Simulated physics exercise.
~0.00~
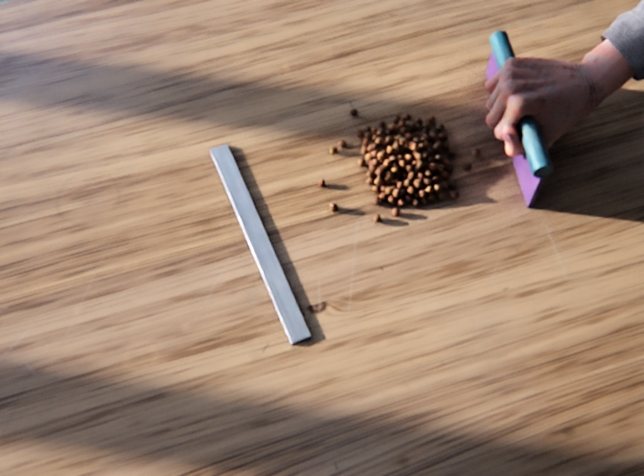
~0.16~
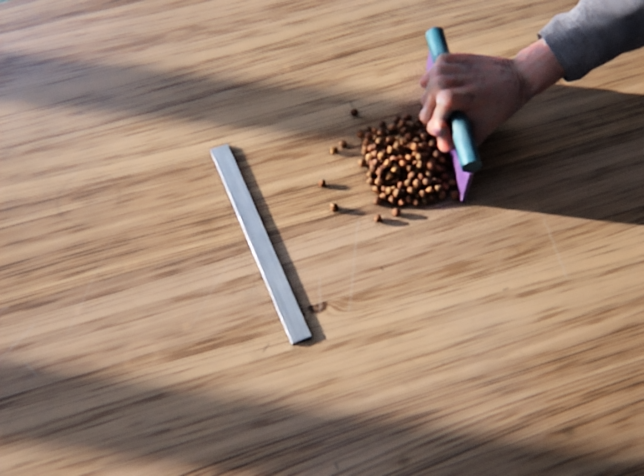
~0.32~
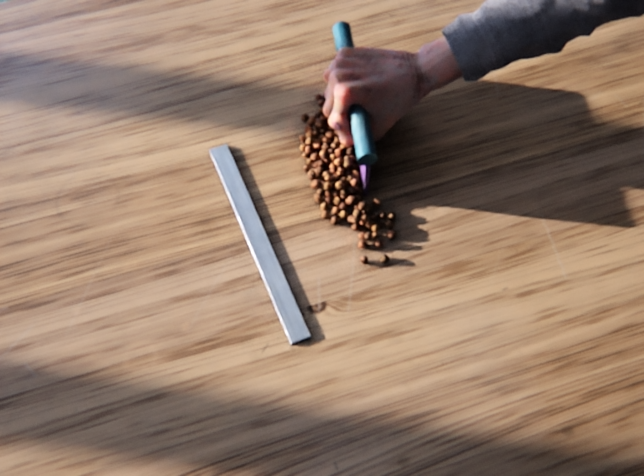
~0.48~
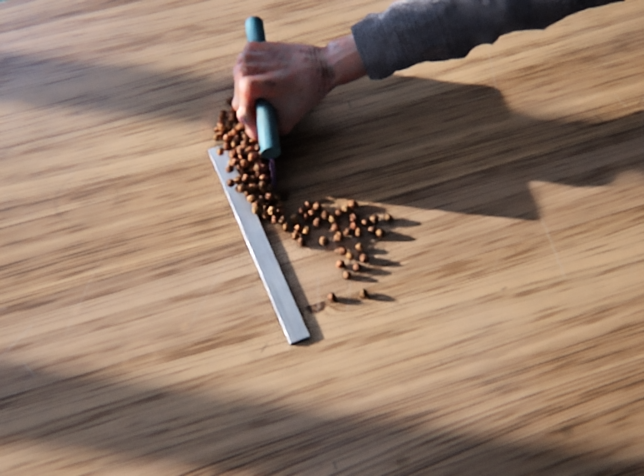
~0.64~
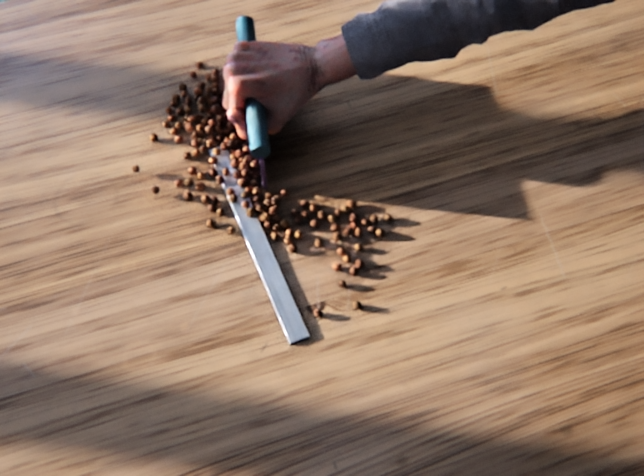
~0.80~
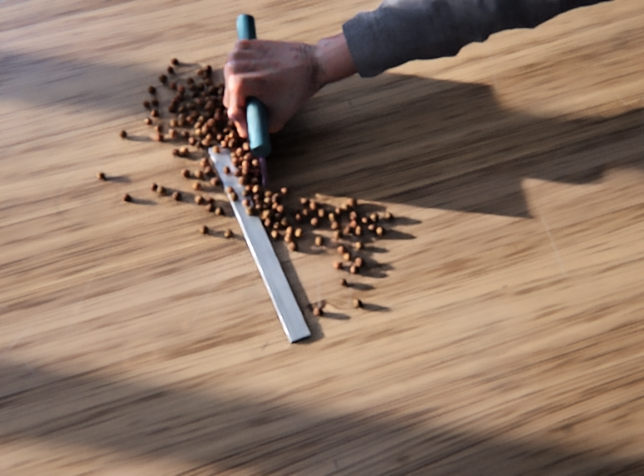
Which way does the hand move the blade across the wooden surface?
The hand moves the blade to the left, toward the grey strip.
